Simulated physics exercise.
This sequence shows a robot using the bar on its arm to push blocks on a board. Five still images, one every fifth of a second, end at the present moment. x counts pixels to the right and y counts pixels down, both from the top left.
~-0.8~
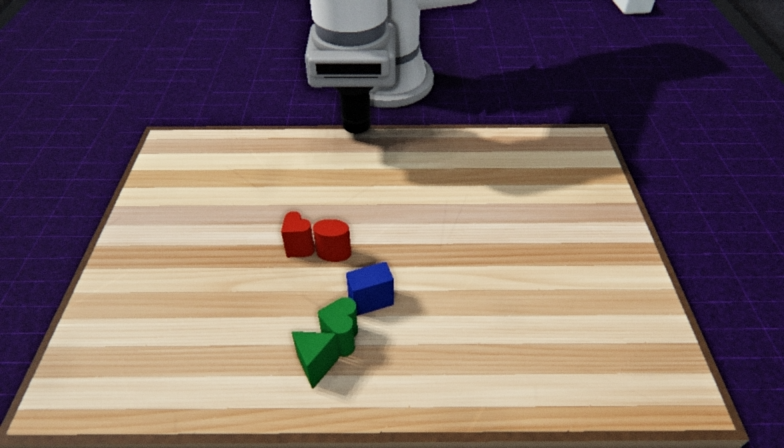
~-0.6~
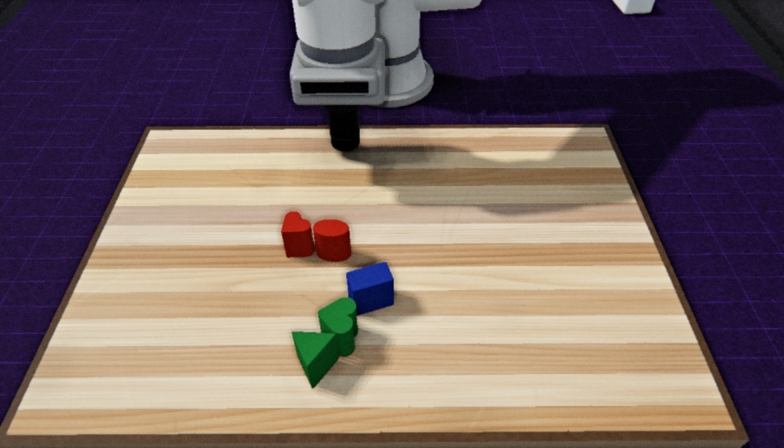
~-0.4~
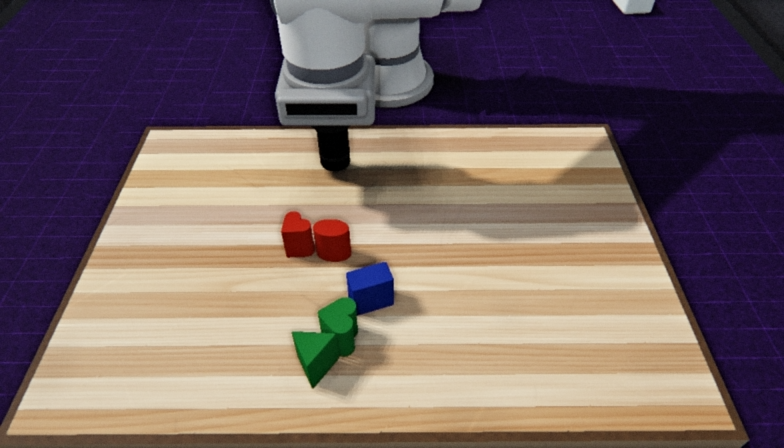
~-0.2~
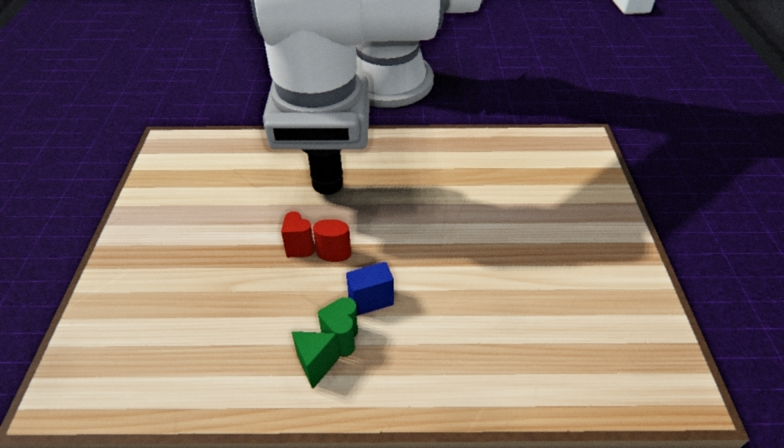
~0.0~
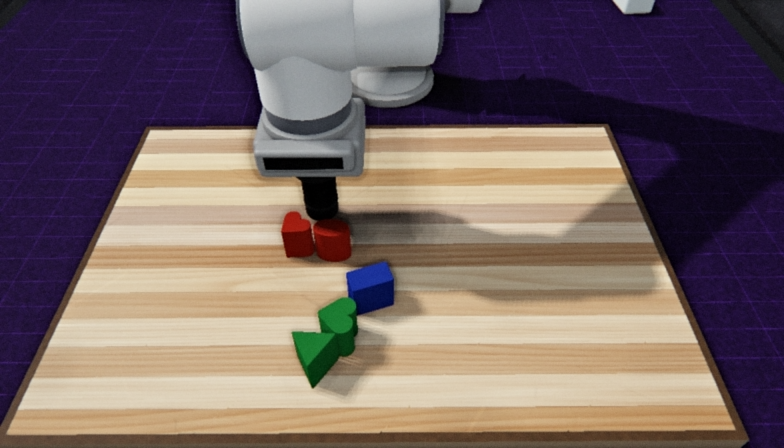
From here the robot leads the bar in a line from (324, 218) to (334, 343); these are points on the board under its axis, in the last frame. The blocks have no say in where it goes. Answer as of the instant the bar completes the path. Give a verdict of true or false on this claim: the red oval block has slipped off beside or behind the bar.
True
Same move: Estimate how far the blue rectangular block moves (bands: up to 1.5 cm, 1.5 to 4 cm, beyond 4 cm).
My answer is that it shifts 1.5 to 4 cm.
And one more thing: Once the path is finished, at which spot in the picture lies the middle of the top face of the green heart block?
Most likely (351, 345).
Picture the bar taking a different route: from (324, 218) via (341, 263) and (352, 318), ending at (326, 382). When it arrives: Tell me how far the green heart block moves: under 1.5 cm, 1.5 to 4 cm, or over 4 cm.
It's set to move over 4 cm.
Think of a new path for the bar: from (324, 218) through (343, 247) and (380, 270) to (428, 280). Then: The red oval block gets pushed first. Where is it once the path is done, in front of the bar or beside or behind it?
The block gets away.
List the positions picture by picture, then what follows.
In the first frame, bar's lower end (357, 126); red heart block (295, 222); green triangular block (312, 343); red oval block (331, 227); green heart block (339, 314); blue rectangular block (370, 276).
In the second frame, bar (346, 143); blocks still.
In the third frame, bar (336, 163); blocks still.
In the fourth frame, bar (328, 185); blocks still.
In the fifth frame, bar (323, 210); red heart block (295, 222); green triangular block (312, 343); red oval block (331, 227); green heart block (339, 314); blue rectangular block (370, 276).
What follows on the original path. One third of the way, bar (325, 247); red heart block (292, 229), turned 40° clockwise; red oval block (341, 246), turned 45° anticlockwise.
Two thirds of the way, bar (328, 289); red heart block (292, 229), turned 45° clockwise; red oval block (356, 279), turned 80° anticlockwise; blue rectangular block (380, 286), turned 50° anticlockwise.
At the end, bar (333, 336); red heart block (292, 229), turned 45° clockwise; green triangular block (311, 349), turned 40° clockwise; red oval block (360, 286), turned 100° anticlockwise; green heart block (351, 345); blue rectangular block (387, 288), turned 60° anticlockwise.
